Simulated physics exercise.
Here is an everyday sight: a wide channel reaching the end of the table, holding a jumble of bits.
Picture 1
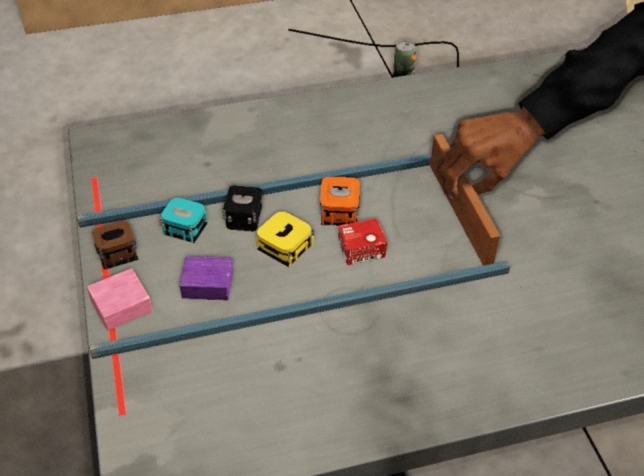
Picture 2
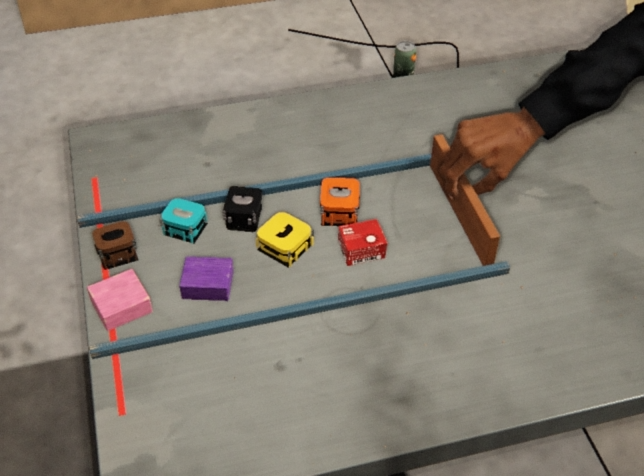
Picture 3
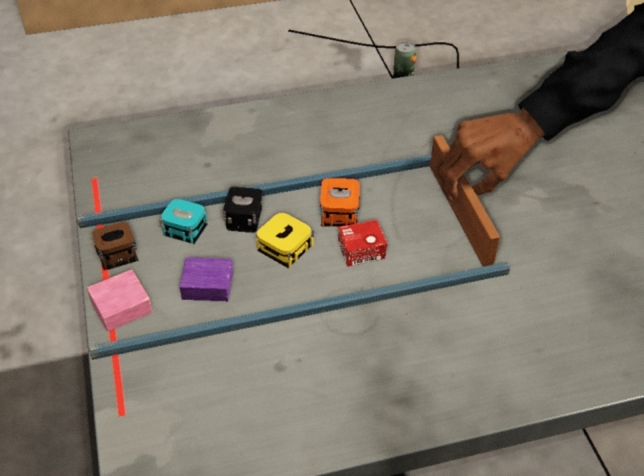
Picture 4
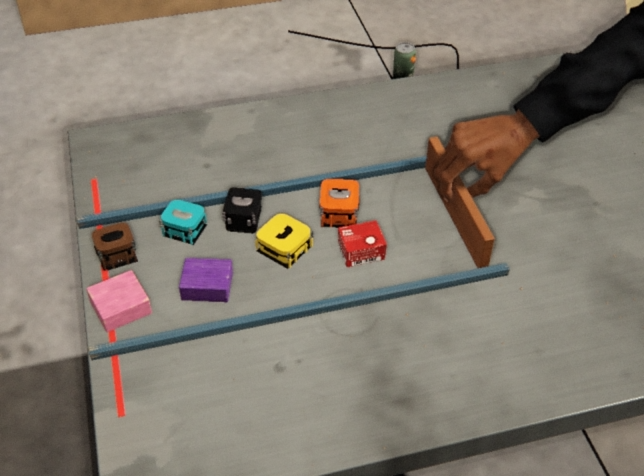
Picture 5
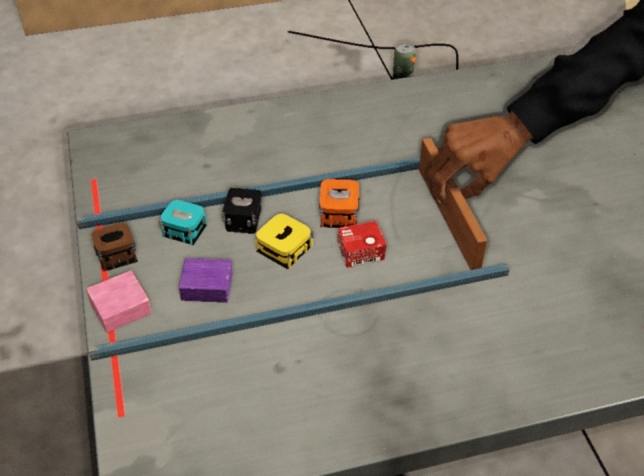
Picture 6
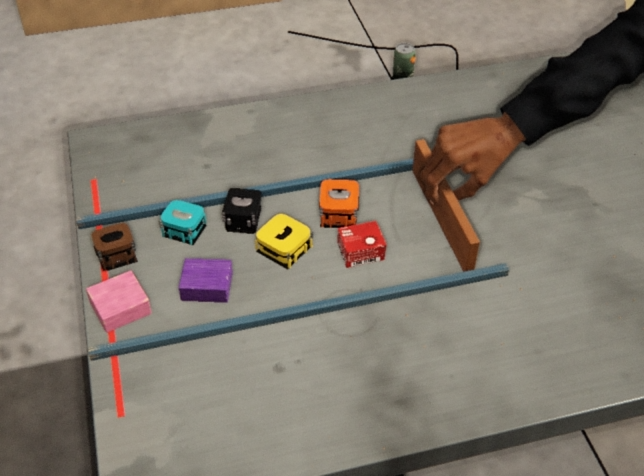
A brown board held upright by a hand in a black sleeve stays still at first at the right end of a channel between two blue rails. The hand then slides it slightly left, toward the orange and red cases, while the scattered cases and the pink and purple blocks stay in place.
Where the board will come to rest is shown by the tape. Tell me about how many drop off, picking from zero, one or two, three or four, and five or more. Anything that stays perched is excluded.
The answer is five or more.
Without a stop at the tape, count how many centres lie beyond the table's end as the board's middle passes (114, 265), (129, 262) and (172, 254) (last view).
6; 6; 2.
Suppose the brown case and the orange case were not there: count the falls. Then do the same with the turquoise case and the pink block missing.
In the first try 3, in the other 4.
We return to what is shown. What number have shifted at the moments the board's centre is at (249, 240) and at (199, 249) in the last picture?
Tally: 7; 8.
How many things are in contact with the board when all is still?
That makes 2.
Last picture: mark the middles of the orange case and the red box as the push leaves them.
The orange case ends at (81, 252) and the red box at (86, 316).
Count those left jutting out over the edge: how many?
The count is 2.
A little later, none off yet; pink block at rest near (119, 301); brown case at rest near (115, 247); turquoise case at rest near (184, 223).
Next, none off yet; pink block at rest near (119, 301); brown case moving near (109, 248); turquoise case shifted about its own width near (147, 231).
Later still, one off so far; pink block dropping near (61, 383); brown case shifted about its own width near (76, 261); turquoise case tilted a little near (61, 237).
When it is over, the number that fall off is five or more; down, yellow case, black case, purple block, turquoise case, brown case and pink block.
